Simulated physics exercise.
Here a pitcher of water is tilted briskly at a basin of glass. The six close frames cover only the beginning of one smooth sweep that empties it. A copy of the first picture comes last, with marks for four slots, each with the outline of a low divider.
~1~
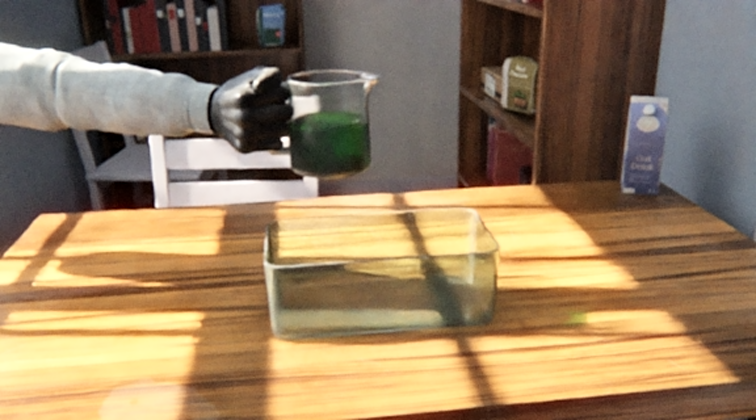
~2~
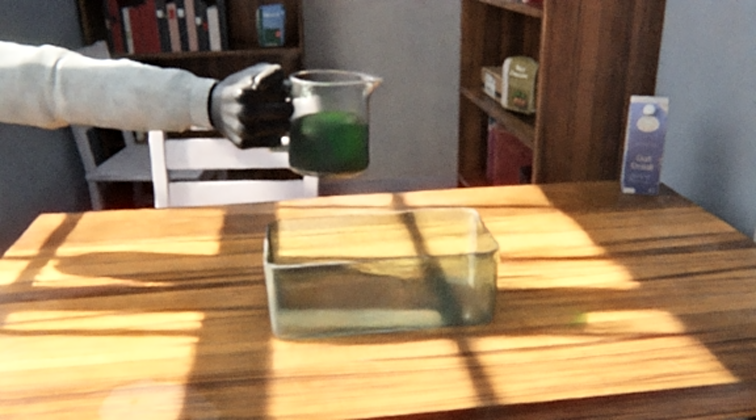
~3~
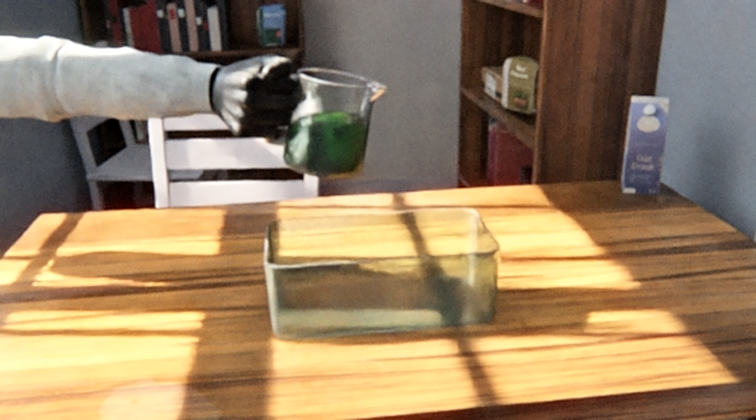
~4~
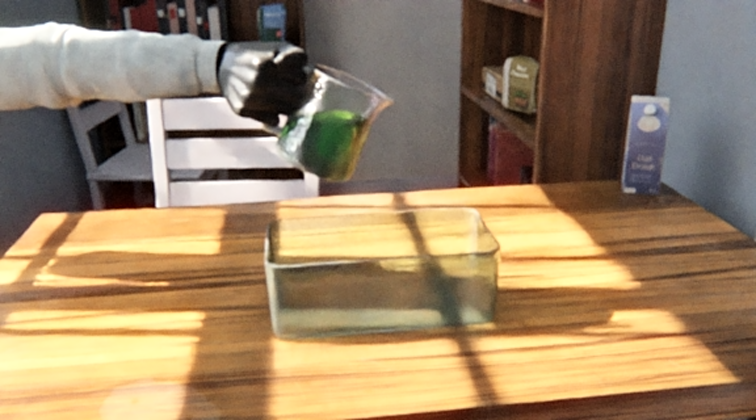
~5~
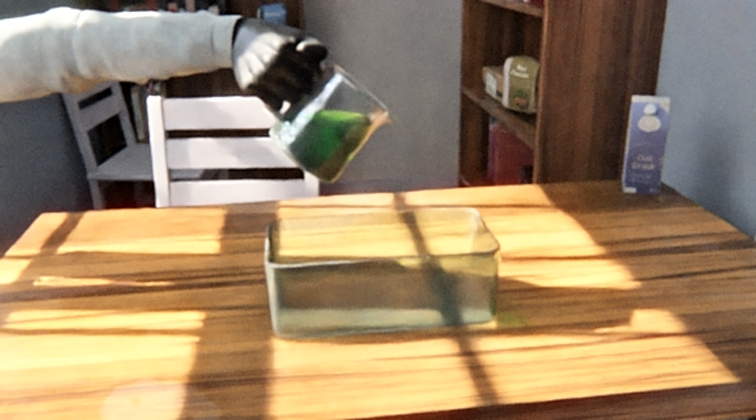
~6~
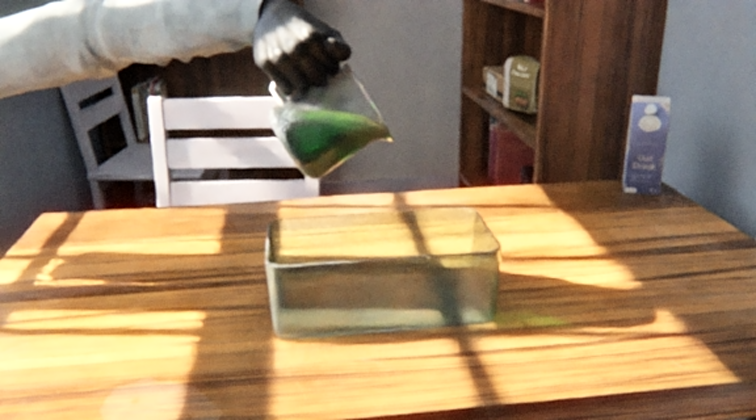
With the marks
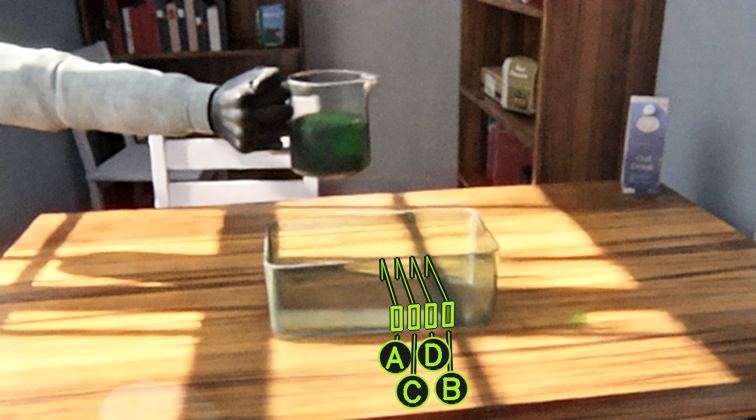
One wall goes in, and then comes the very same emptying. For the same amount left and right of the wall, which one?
D is best.
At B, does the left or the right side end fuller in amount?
More ends on the left.
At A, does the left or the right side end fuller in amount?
The right side.
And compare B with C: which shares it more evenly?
Here it is position C.
On the marked copy, A at (397, 336); B at (448, 331); C at (414, 334); D at (431, 333).
For position A, about 13 % ends left of the wall and 82 % right of it; 5 % is lost outside.
For position B, about 85 % ends left of the wall and 10 % right of it; 5 % is lost outside.
For position C, about 19 % ends left of the wall and 75 % right of it; 6 % is lost outside.
For position D, about 57 % ends left of the wall and 39 % right of it; 3 % is lost outside.
